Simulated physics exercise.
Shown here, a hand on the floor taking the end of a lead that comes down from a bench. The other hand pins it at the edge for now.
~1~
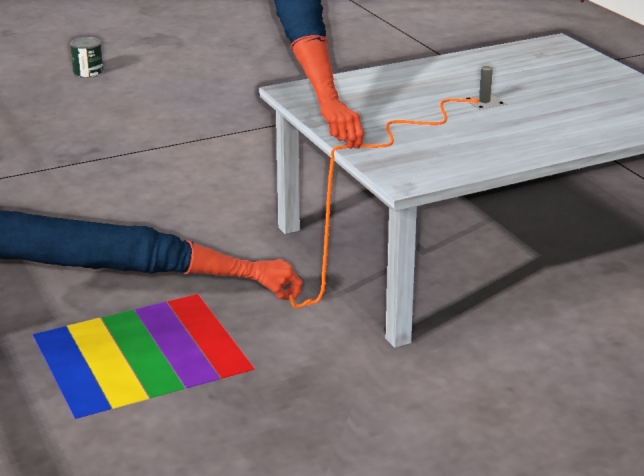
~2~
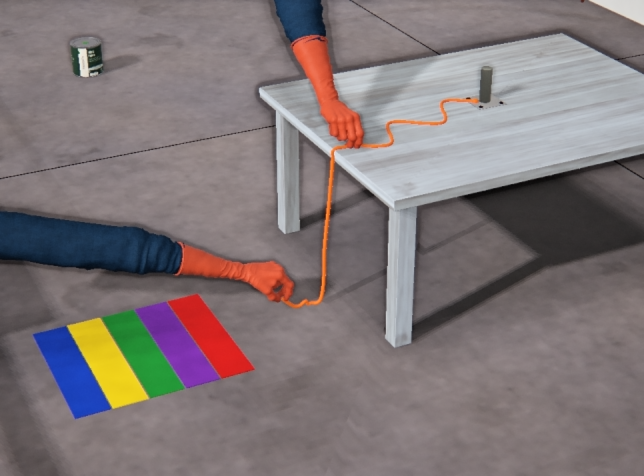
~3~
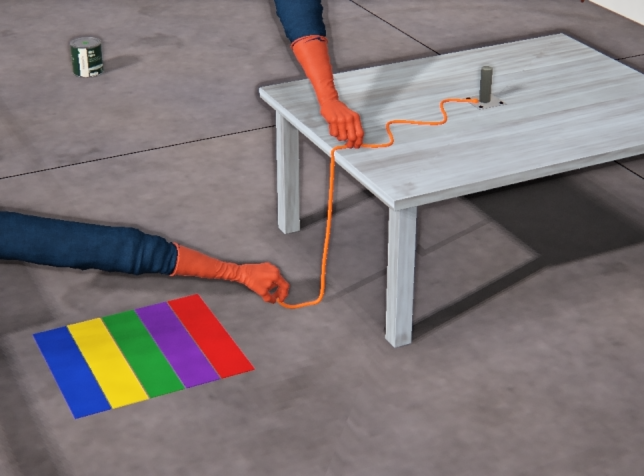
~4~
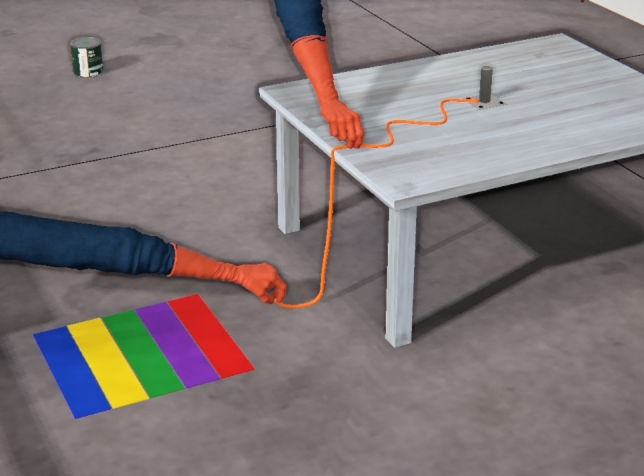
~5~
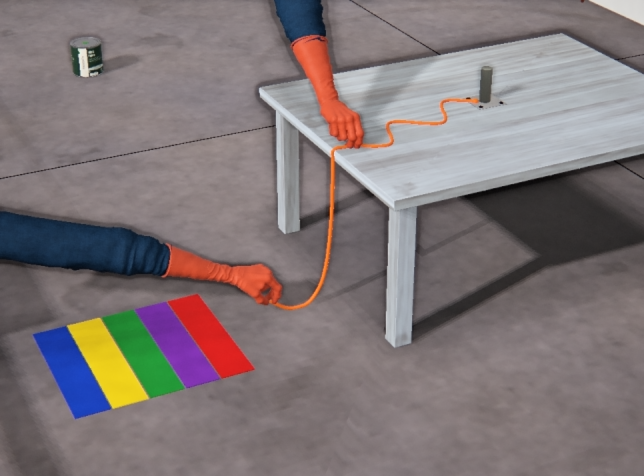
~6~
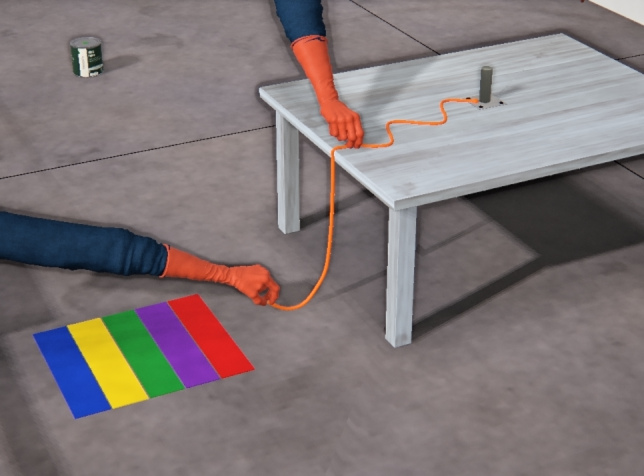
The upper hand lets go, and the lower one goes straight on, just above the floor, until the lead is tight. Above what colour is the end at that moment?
Over yellow.
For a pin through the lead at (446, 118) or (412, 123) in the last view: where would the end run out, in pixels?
The places are (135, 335) and (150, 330).
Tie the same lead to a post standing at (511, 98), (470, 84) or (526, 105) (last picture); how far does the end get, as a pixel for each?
Near (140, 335), (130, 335) and (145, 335).
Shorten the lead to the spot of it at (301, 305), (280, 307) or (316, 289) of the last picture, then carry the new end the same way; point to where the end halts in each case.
In that order: (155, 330), (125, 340) and (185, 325).
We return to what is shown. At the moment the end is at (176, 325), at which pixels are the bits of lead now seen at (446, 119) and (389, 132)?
They go to (416, 120) and to (344, 141).
Soon after, end near (176, 325); over purple.
Then, end near (130, 337); over green.
At full stretch, end near (103, 344); over yellow. The end stops over the yellow strip.
